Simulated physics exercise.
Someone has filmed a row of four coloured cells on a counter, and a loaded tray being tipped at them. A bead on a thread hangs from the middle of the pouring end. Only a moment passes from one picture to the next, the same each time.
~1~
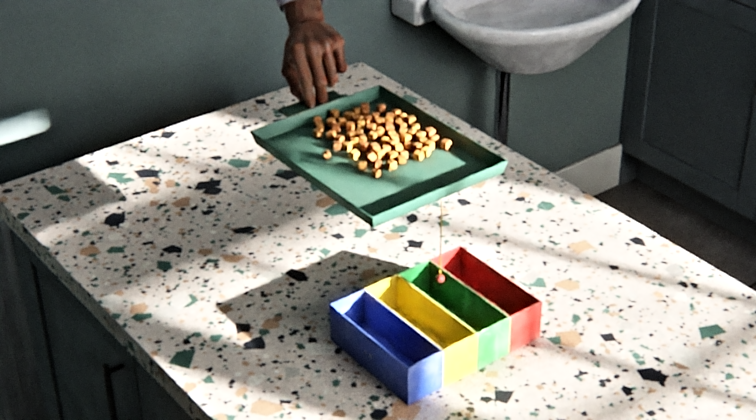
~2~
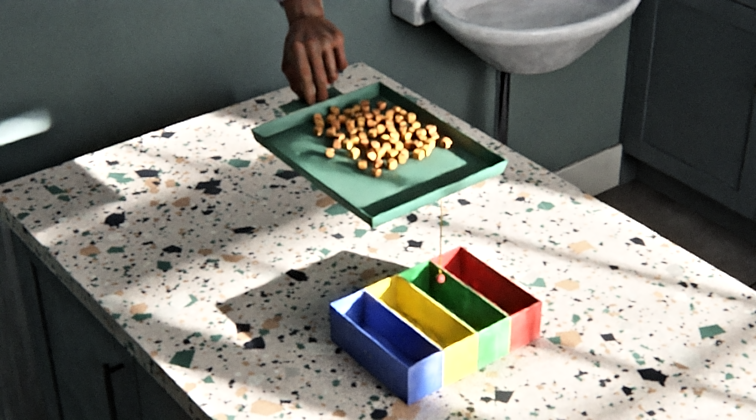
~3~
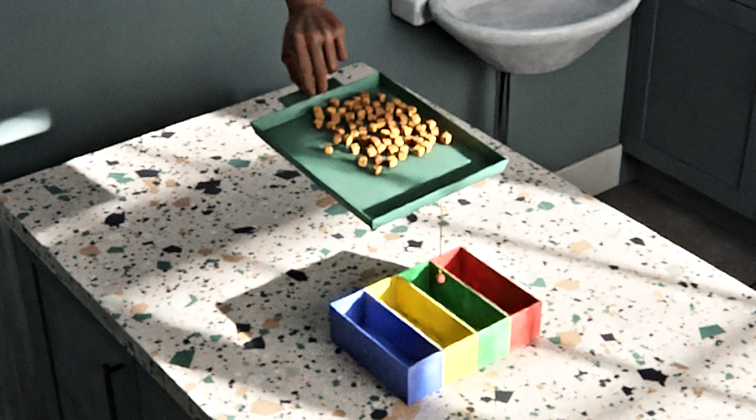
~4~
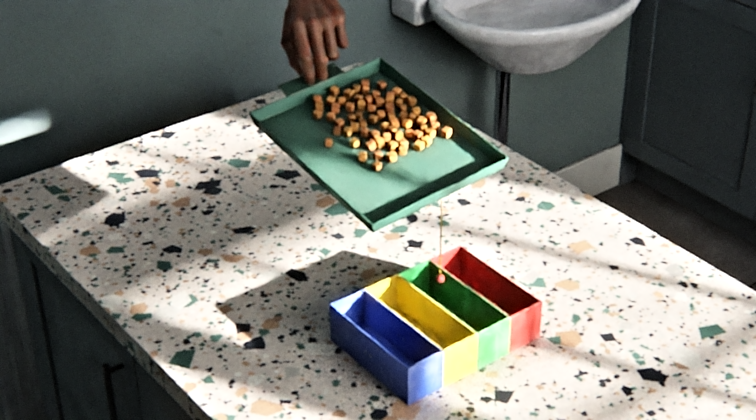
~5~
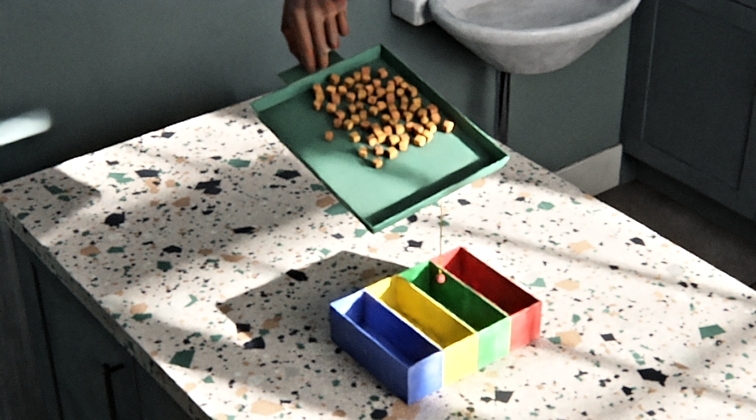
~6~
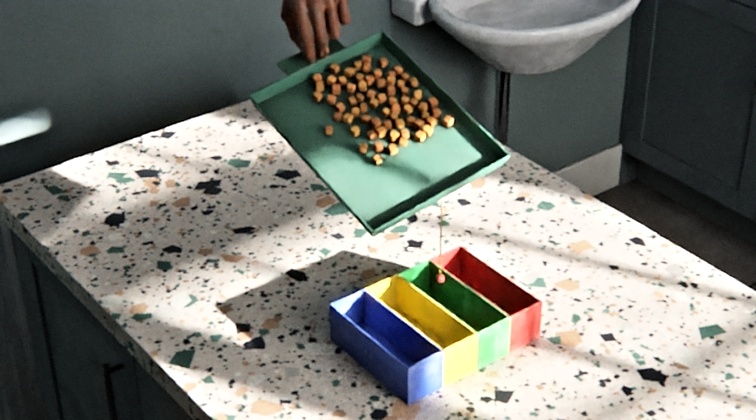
A hand gradually tilts a green tray of brown cubes above four coloured cells.
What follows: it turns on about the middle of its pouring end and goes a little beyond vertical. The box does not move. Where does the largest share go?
The blue cell gets the most.
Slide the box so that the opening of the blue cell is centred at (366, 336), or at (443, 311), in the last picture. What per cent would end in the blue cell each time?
Near 30 % and 10 %.
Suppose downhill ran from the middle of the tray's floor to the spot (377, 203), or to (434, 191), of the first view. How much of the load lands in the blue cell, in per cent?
First some 60, then 0 per cent.
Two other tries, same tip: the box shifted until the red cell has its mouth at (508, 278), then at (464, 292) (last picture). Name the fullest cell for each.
First blue, then the yellow cell.
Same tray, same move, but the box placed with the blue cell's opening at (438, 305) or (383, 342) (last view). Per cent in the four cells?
About 10 and 90 per cent.
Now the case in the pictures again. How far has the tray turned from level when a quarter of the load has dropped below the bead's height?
At about 75°.
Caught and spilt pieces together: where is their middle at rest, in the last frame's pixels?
Roughly at (406, 365).
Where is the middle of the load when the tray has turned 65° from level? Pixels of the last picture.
At about (397, 221).
Soon, tray tipped steeply; most on the tray; about a quarter falling or outside the box.
A while on, tray tipped past a quarter turn; about a quarter on the tray; about a third in the blue cell; a small part in the yellow cell; a stray few in the green cell; about a quarter falling or outside the box.
Towards the end, tray tipped past a quarter turn; about half in the blue cell; about a quarter in the yellow cell; a stray few in the green cell; about a quarter falling or outside the box.
Finally, tray tipped past a quarter turn; about half in the blue cell; about a quarter in the yellow cell; a stray few in the green cell; none in the red cell; about a quarter outside the box.
